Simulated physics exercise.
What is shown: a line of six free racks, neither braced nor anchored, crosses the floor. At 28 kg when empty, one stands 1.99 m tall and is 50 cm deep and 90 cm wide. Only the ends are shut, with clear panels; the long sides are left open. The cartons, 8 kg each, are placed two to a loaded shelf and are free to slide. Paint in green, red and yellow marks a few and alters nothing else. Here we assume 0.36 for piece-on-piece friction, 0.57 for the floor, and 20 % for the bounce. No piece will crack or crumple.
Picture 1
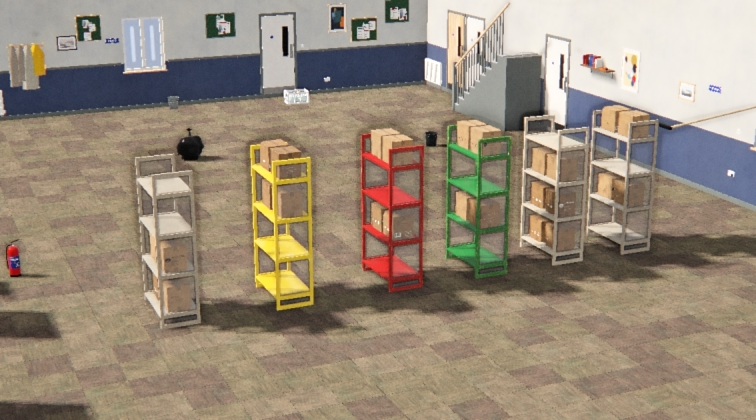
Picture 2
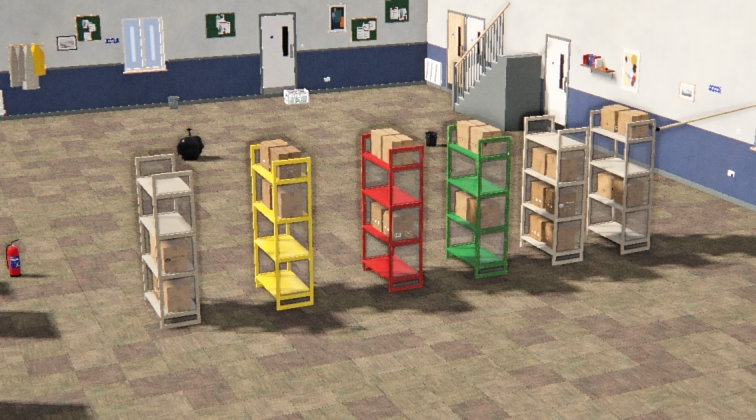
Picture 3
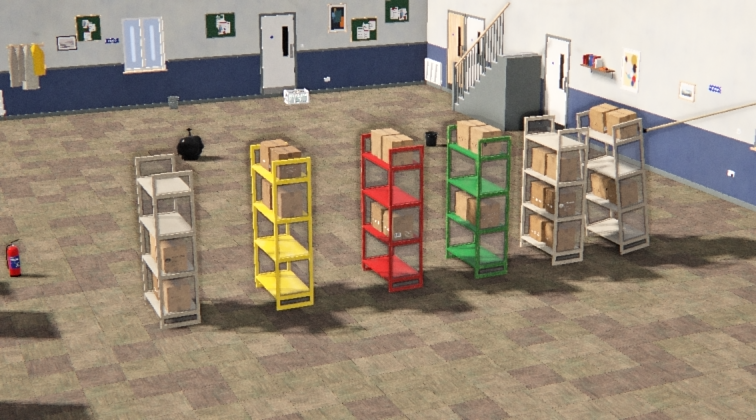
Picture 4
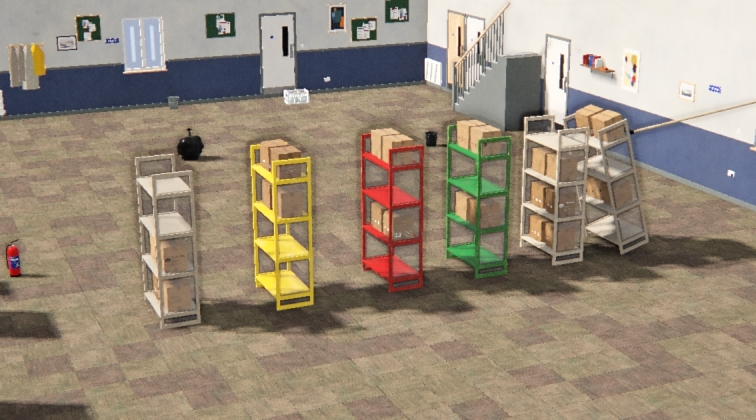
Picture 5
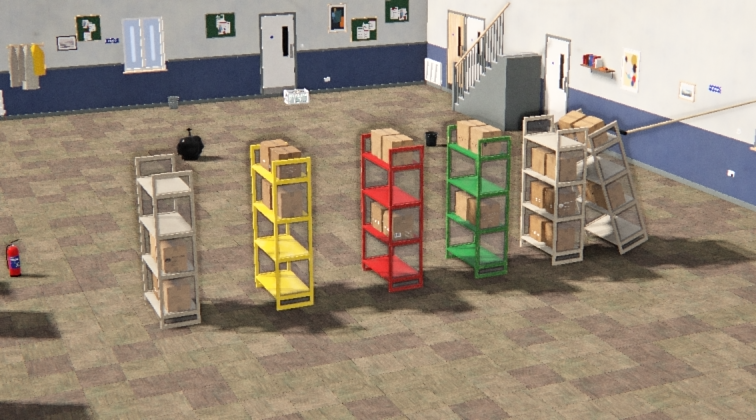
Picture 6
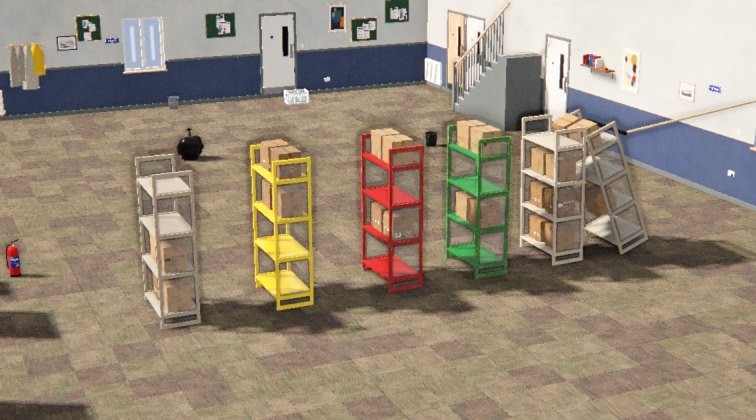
A large hall with brown patterned carpet and blue-and-white walls is seen from a raised, fixed viewpoint. Six open shelving racks holding brown cartons stand in a row, pale grey at the far left, then yellow, red and green, with two more pale grey at the right. A thin pole from the right pushes the rightmost rack, which tilts left against its neighbour as its cartons slide left, while the others stay upright.
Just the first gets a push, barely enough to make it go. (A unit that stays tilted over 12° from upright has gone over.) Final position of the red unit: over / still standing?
Most likely it escapes.
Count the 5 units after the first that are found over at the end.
Exactly 0 of them.
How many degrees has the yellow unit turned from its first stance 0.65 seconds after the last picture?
Around 0° from its start.
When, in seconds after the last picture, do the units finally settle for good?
1.0 s, roughly.
Then, 0.21 s later than the last frame, 0 cartons spilt or dropped; none of the 5 other units over; red unit unmoved.
Then, 0.37 s later than the last frame, 2 cartons spilt or dropped; none of the 5 other units over; red unit unmoved.
When it is over, 2 cartons spilt or dropped; none of the 5 other units over; red unit unmoved; green unit unmoved; yellow unit unmoved. Five left standing. In pixels of the last frame, middles, red unit near (392, 211), green unit near (477, 200).
